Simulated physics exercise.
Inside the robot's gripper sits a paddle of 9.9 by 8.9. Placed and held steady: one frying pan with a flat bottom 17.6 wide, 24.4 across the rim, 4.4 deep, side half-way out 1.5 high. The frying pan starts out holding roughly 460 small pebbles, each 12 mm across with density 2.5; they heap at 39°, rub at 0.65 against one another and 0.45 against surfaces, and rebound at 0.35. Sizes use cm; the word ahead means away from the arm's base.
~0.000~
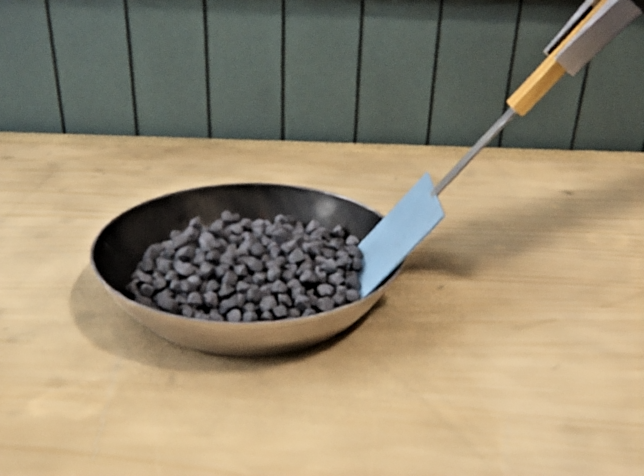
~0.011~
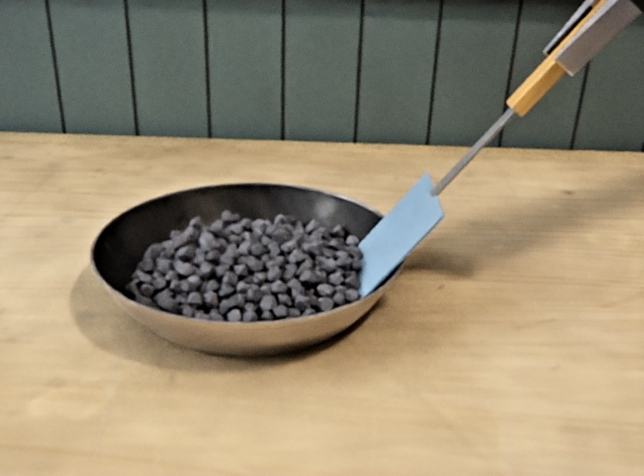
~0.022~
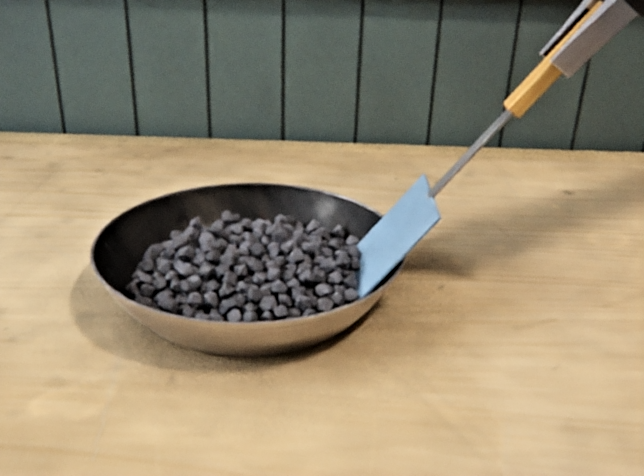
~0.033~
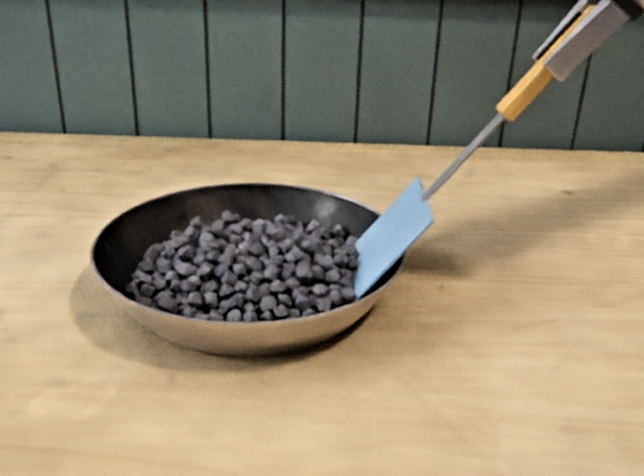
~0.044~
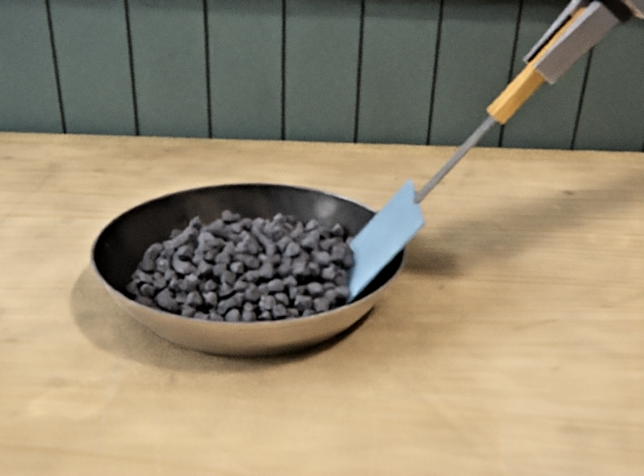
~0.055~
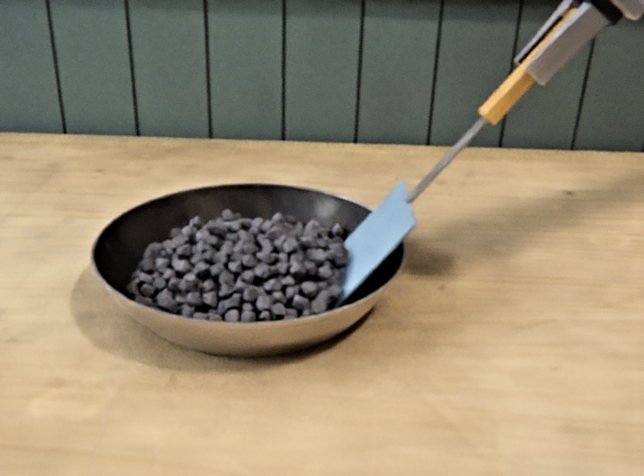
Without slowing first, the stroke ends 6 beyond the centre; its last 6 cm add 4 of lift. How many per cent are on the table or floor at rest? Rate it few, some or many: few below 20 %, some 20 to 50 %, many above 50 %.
Few, below 20 %.
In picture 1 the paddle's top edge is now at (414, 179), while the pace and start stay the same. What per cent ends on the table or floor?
About 15%.
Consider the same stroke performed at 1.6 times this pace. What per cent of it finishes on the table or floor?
I'd put it at about 25 per cent.
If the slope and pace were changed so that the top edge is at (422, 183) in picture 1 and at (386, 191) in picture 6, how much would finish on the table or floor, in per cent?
Roughly 20 percent ends up there.
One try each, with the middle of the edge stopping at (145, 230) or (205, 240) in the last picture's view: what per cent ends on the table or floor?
About 35 and 0 per cent.
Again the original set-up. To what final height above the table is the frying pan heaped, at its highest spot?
Height at rest: Roughly 6.5 cm.
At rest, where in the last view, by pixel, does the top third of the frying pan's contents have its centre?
Roughly (149, 243).
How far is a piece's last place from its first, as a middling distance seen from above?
Somewhere about 4 centimetres, I'd say.
By 0.13 s, sloping 53°, highest piece 5 above the table; 463 in the frying pan.
By 0.21 s, sloping 53°, highest piece 7 above the table; 463 in the frying pan.
By 0.45 s, sloping 53°, highest piece 7 above the table; 432 in the frying pan, 27 on the table or floor, 4 on the blade or in flight.
By 1.50 s, sloping 53°, highest piece 6 above the table; 428 in the frying pan, 35 on the table or floor.
Final count, 428 in the frying pan, 35 on the table or floor. That is 8 % on the table or floor.
